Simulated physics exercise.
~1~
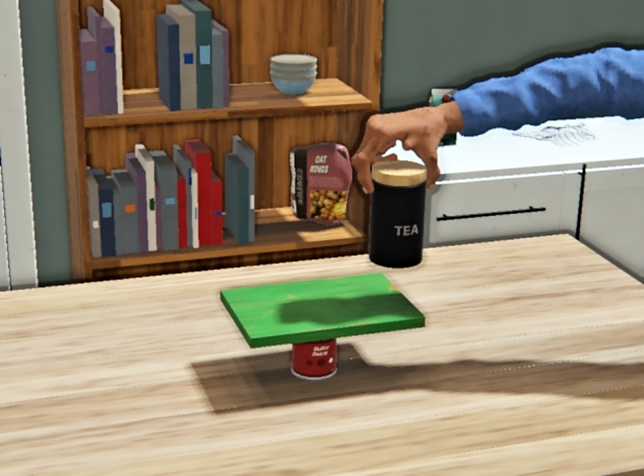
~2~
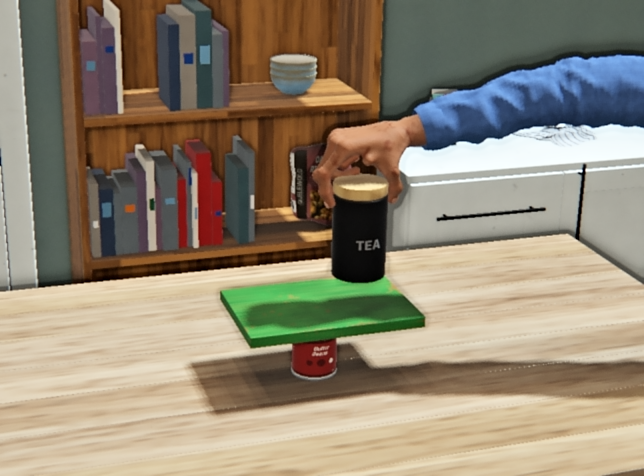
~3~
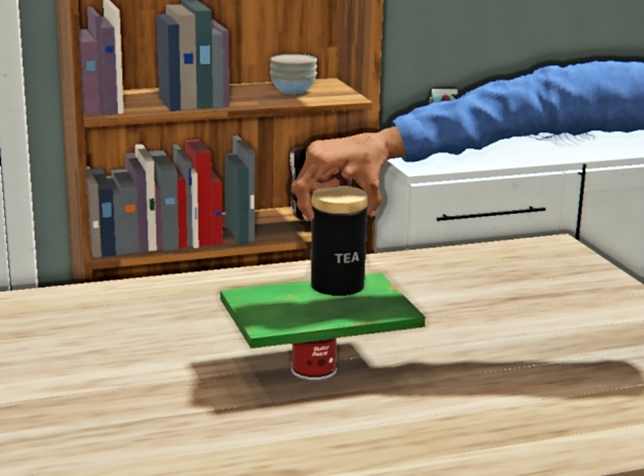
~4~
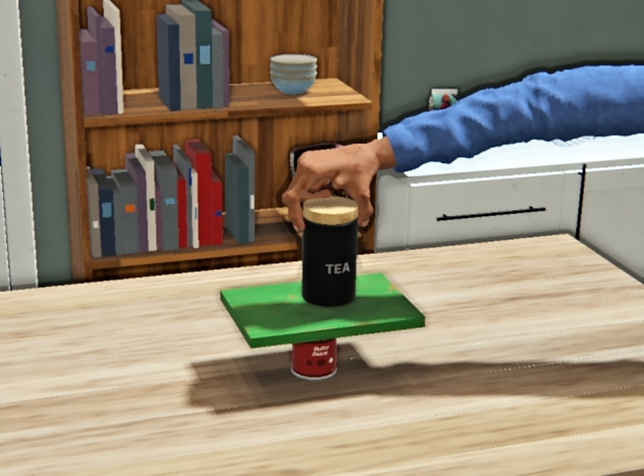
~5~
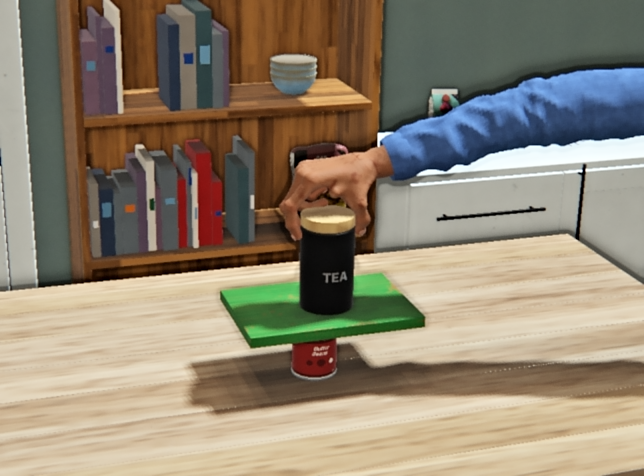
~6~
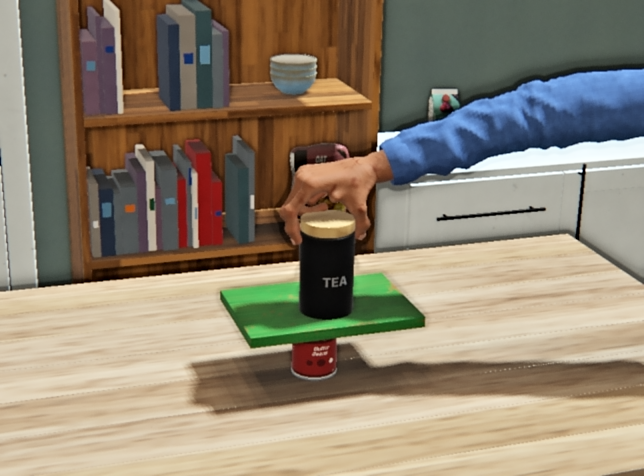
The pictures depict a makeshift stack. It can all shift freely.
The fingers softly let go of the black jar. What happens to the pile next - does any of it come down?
Nothing comes down.
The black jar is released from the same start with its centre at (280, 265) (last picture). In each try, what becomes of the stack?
Well, it survives then.
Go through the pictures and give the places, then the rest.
In the first frame, on its way; black jar (397, 214).
In the second frame, on its way; black jar (359, 228).
In the third frame, on its way; black jar (339, 241).
In the fourth frame, on its way; black jar (330, 251).
In the fifth frame, on its way; black jar (327, 260).
In the sixth frame, in place under the hand; black jar (327, 264).
Then, 0.80 s on from there, no change.
Then, 1.70 s on from there, black jar resting near (327, 265).
In the end, all 3 unmoved. At the end, from the last picture's camera, black jar near (327, 265). The stack keeps its balance.
